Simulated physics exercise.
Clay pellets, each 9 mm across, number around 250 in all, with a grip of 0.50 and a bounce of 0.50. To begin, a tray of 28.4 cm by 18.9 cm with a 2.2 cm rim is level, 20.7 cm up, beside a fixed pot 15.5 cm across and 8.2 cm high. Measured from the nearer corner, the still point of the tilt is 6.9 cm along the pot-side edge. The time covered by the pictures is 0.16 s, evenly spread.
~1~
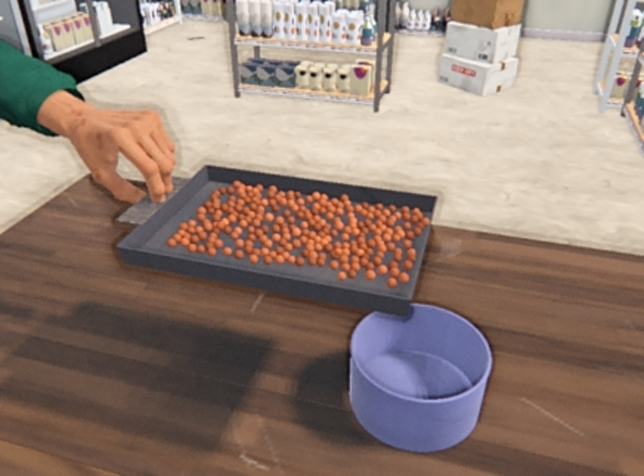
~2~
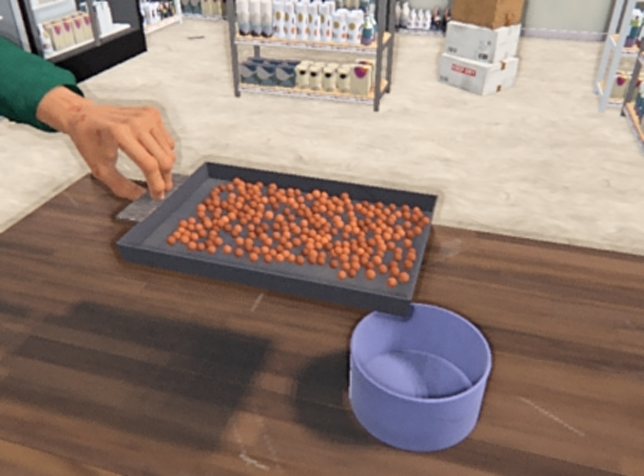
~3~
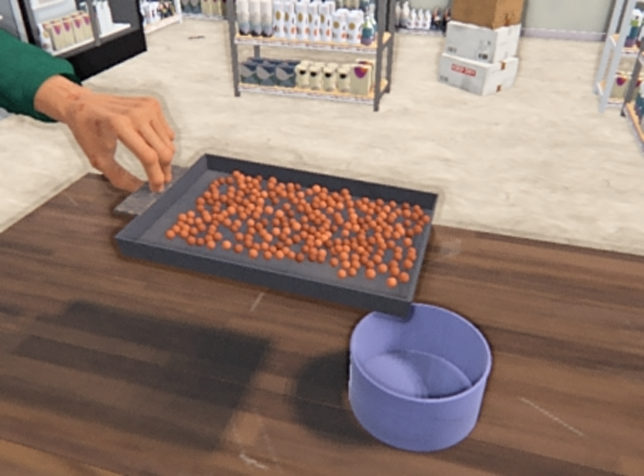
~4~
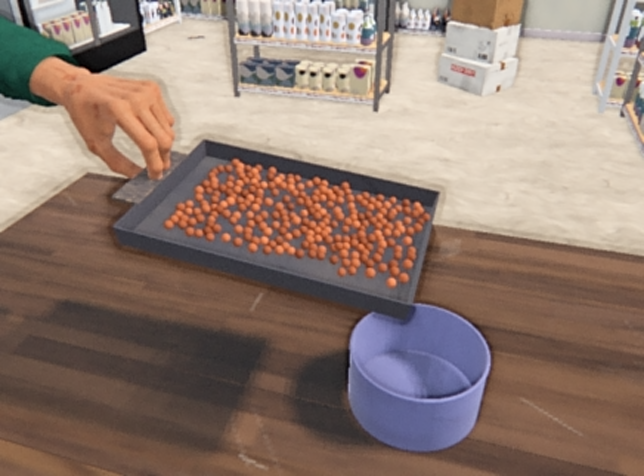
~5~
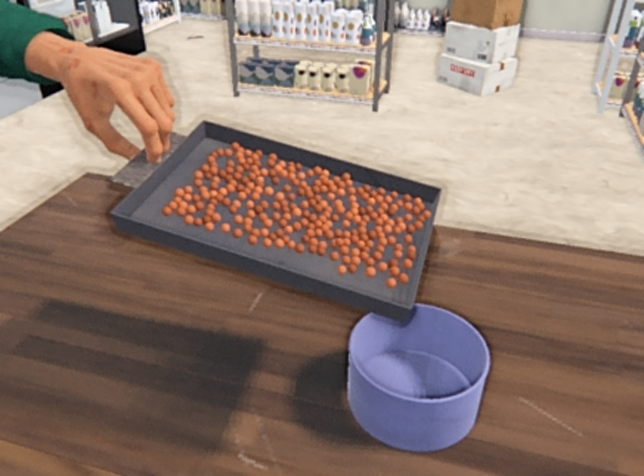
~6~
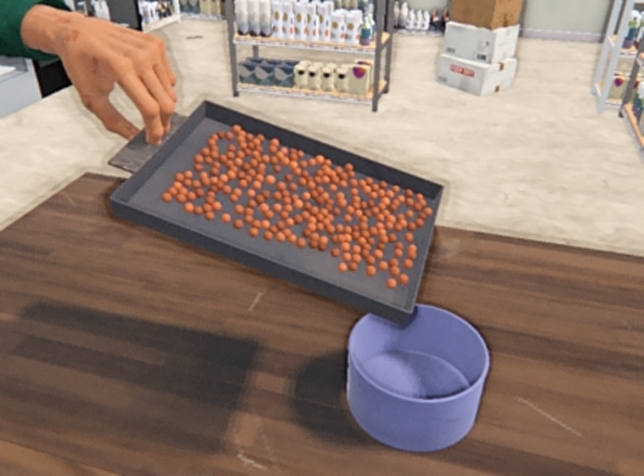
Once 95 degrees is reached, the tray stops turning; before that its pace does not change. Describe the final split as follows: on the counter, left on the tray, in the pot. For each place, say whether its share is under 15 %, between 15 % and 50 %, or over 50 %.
Counter: Over 50 %; tray: Under 15 %; pot: Under 15 %.
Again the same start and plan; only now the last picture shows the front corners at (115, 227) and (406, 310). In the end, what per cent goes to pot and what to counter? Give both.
You'd end with pot at 5 and counter at 95.
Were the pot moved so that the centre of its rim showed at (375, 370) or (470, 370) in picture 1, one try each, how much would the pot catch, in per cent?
25 and 20 %.
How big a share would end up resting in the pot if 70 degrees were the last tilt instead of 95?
About 0 in a hundred would end up in the pot.
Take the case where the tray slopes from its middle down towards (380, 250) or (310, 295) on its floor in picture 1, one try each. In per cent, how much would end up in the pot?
About 35 and 5 per cent.
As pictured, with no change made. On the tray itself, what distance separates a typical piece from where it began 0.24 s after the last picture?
By then it sits near 4 cm from where it began.
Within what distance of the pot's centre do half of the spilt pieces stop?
Roughly 16 cm from the centre.
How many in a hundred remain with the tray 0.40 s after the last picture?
About 100 per cent.
Then, 0.24 s after the last picture, tilt 56 degrees; the tray holds 100 %, the pot 0 %.
Then, 0.40 s after the last picture, tilt 83 degrees; the tray holds 100 %, the pot 0 %.
Then, 0.68 s after the last picture, tilt 95 degrees; the tray holds 15 %, the pot 5 %.
In the end, counter 90 %, tray 5 %, pot 10 %.
